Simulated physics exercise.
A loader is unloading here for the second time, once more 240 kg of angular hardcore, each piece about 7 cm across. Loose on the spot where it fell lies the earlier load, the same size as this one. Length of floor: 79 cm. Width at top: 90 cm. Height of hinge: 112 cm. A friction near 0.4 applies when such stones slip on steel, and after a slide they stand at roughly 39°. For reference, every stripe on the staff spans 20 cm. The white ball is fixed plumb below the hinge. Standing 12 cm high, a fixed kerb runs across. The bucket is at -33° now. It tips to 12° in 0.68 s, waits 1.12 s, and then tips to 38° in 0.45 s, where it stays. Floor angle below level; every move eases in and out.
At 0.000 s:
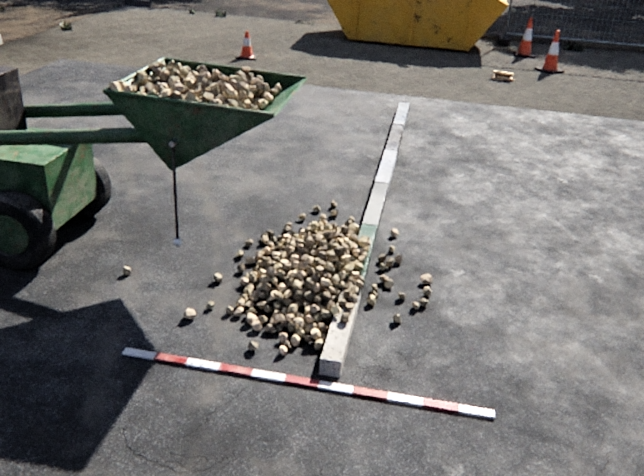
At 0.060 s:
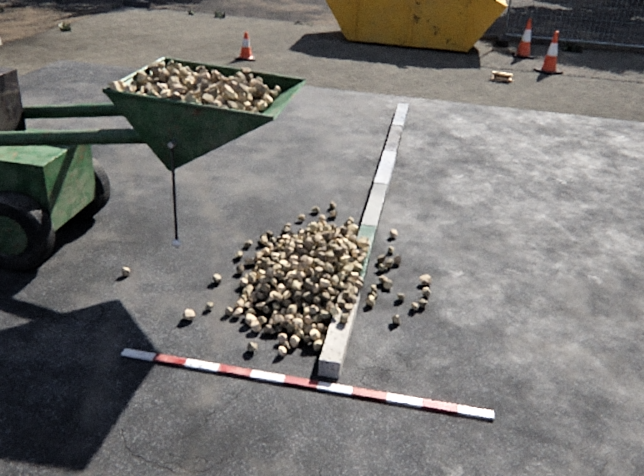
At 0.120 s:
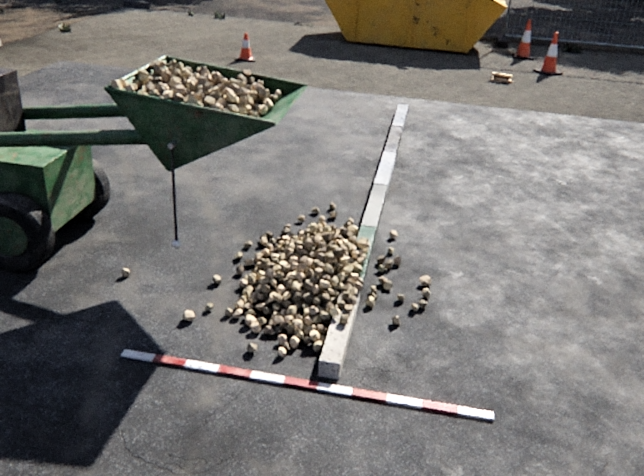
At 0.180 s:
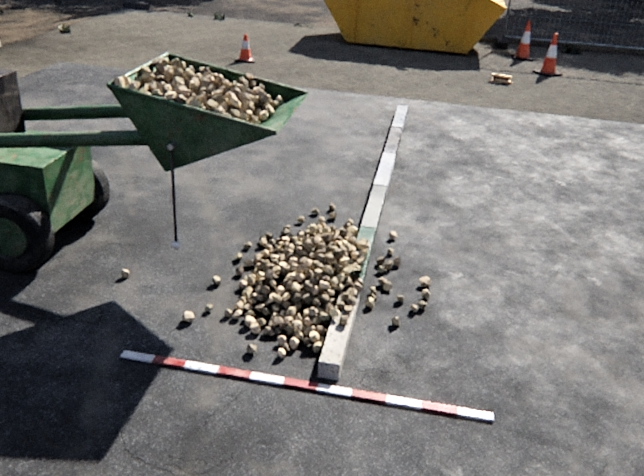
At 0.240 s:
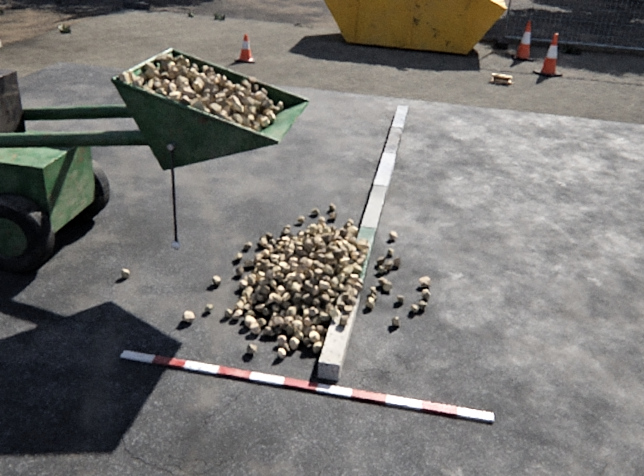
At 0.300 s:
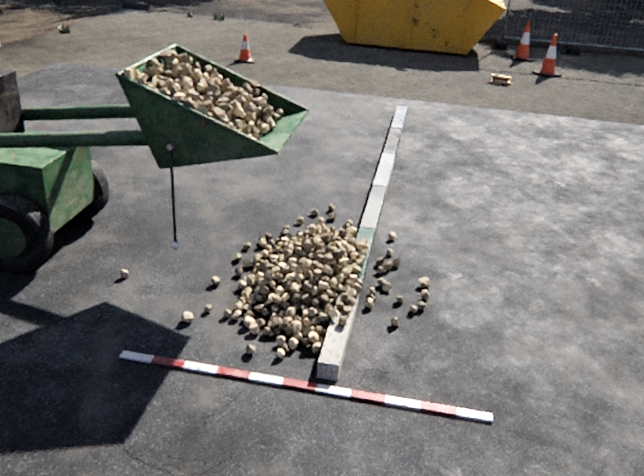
On sunlit tarmac, a green loader's bucket full of pale stones gradually tilts downward to the right.
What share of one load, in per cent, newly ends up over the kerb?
4 %.
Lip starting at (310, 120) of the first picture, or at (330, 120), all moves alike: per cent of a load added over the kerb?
I'd expect near 30 per cent first and near 55 per cent next.
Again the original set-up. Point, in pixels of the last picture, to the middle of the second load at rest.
Middle: Approx. (288, 261) px.
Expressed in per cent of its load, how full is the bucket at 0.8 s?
About 100 percent is still in there.
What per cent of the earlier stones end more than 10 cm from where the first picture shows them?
5 per cent.
After 0.5 s the floor is at 5°; in per cent of one load, 100 in the bucket, 97 on this side of the kerb, 3 over the kerb; the foremost stones are at (408, 294).
After 0.8 s the floor is at 12°; in per cent of one load, 100 in the bucket, 97 on this side of the kerb, 3 over the kerb; the foremost stones are at (408, 294).
After 2.7 s the floor is at 38°; in per cent of one load, 24 in the bucket, 173 on this side of the kerb, 4 over the kerb; the foremost stones are at (417, 309).
After 5.1 s the floor is at 38°; in per cent of one load, 0 in the bucket, 193 on this side of the kerb, 7 over the kerb; the foremost stones are at (428, 305). Net gain over the kerb, 4.
